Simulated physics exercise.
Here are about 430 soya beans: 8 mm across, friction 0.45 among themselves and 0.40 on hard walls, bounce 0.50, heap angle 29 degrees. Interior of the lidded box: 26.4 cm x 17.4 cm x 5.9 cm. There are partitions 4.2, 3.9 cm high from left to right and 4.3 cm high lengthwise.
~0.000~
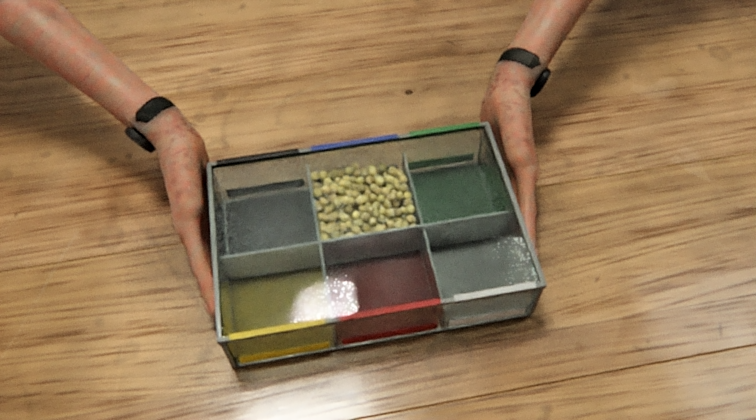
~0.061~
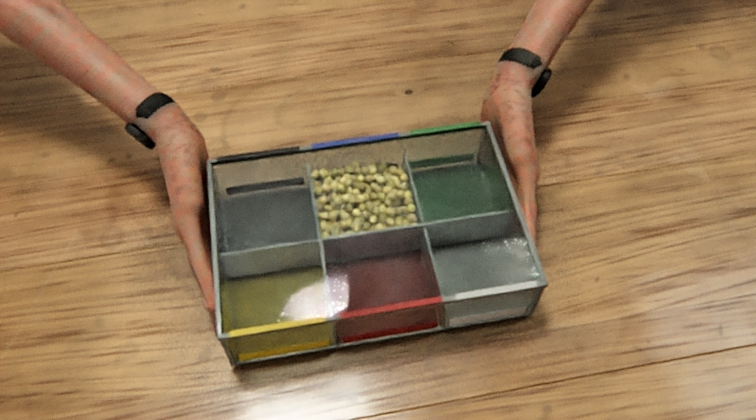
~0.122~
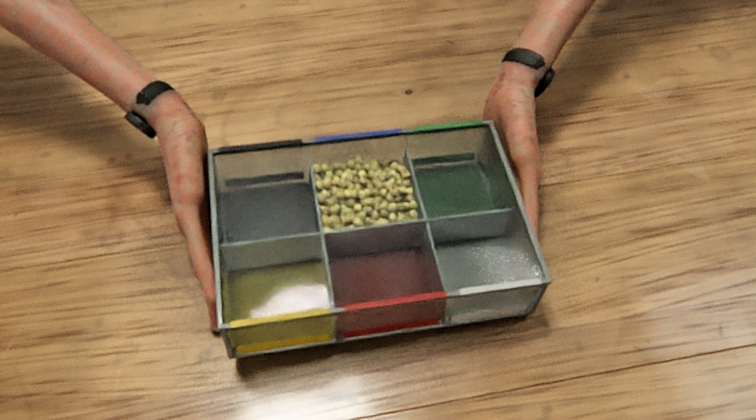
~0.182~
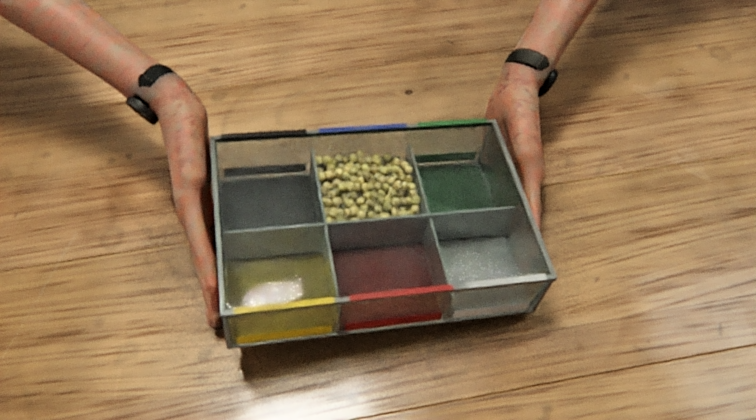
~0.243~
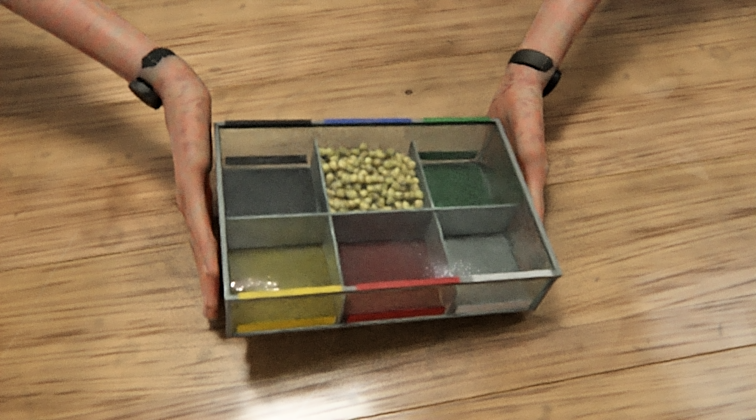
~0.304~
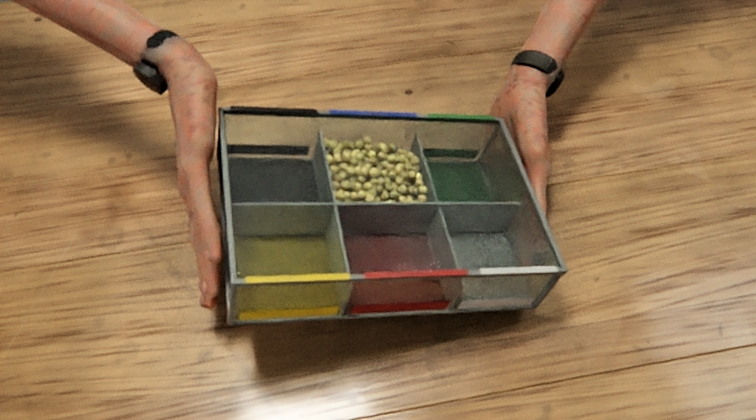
Two hands held a clear, six-part box with soya beans in the back middle section marked blue, then slowly tilted it a little, raising its front edge while the beans stayed in their section.
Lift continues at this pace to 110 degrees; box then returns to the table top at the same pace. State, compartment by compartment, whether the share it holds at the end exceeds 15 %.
Red compartment: Holds a share within the limit. Blue compartment: Holds a share past the limit. Green compartment: Holds a share past the limit. Yellow compartment: Holds a share within the limit. White compartment: Holds a share within the limit. Black compartment: Holds a share within the limit.
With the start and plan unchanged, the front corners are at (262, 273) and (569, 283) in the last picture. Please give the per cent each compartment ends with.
By the end red holds 0%, blue holds 20%, green holds 60%, yellow holds 0%, white holds 15% and black holds 0%.
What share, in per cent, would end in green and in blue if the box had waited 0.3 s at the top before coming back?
Then: Green 80; blue 15.
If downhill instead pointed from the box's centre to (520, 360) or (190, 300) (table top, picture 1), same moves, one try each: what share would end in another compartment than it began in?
About 75 and 25 per cent.
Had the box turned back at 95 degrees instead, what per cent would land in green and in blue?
The green compartment would hold 55 per cent, the blue one 45 per cent.
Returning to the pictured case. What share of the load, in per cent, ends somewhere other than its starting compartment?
Share changed: Approx. 80 %.
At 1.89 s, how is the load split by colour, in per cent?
Red 0 %, blue 45 %, green 55 %, yellow 0 %, white 0 %, black 0 %.
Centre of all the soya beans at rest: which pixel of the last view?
I'd put it at about (452, 189).
After 1.89 s, tilt 110 degrees; blue 45 %, green 55 %.
After 2.95 s, tilt 51 degrees; blue 20 %, green 75 %.
After 3.99 s, tilt 0 degrees; blue 20 %, green 75 %.
At rest (4.5 s), red 0 %, blue 20 %, green 75 %, yellow 0 %, white 0 %, black 0 %.
